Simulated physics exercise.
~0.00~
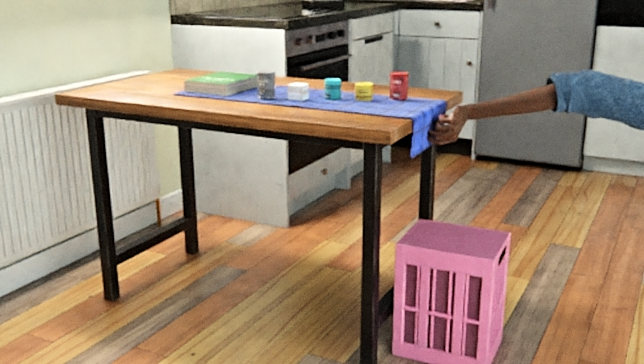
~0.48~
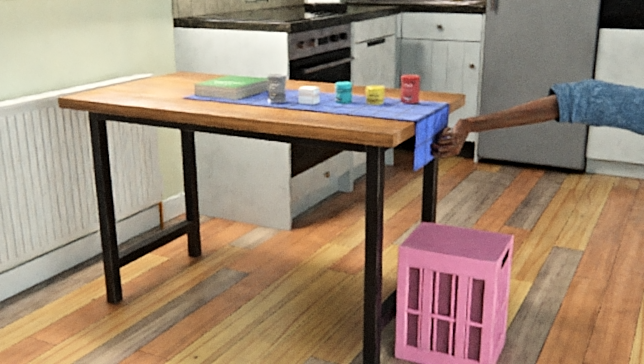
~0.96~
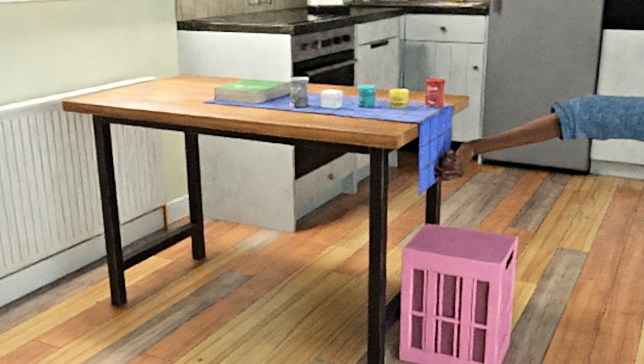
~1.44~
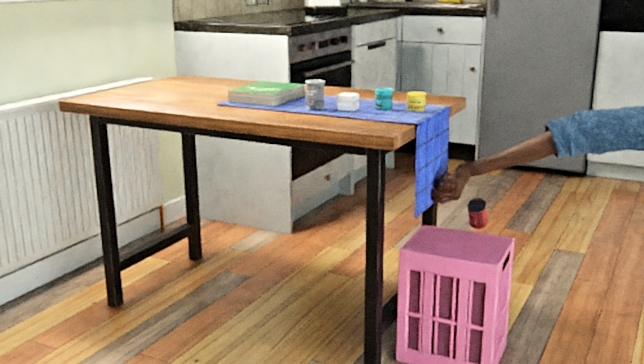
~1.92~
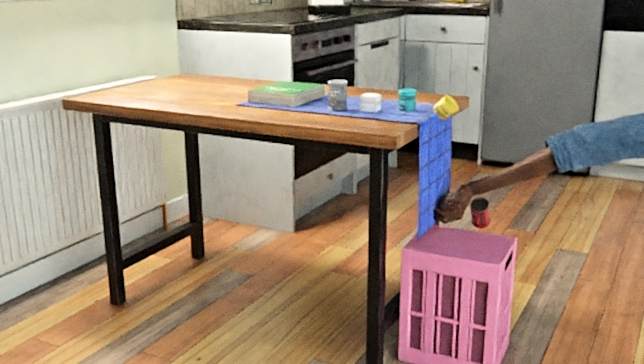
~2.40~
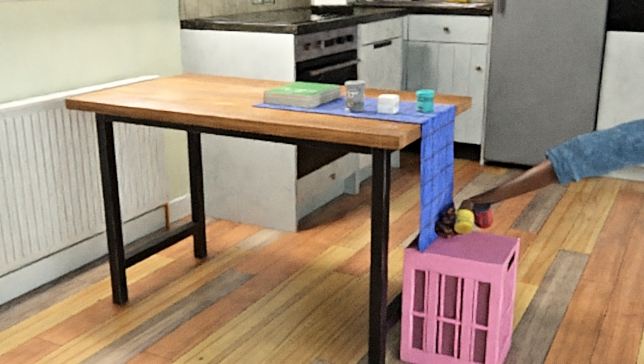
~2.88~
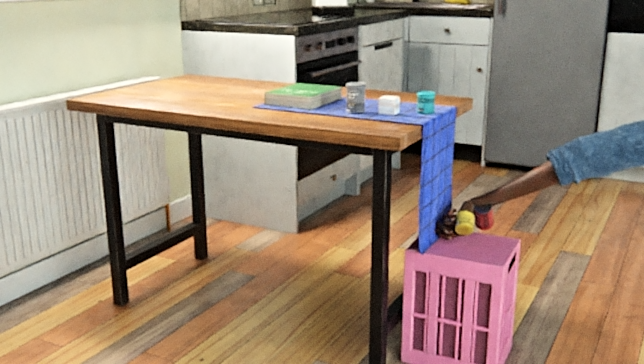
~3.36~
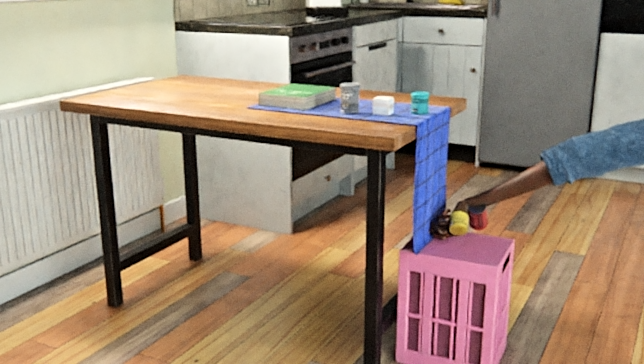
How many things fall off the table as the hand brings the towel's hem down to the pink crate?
Two things fall off, the red can first and then the yellow pot.
At the start, a blue tea towel lies on a wooden table with a green book, a grey jar, a white block, a turquoise pot, a yellow pot and a red can along it, while a hand holds its end. The hand draws the hem down toward a pink crate, and the row slides right. The red can goes over the edge and drops upside down beside the hand. The yellow pot then tips over the edge and falls too. Finally the hand holds the hem at the crate, with the red and yellow items beside it and the others still on the table.
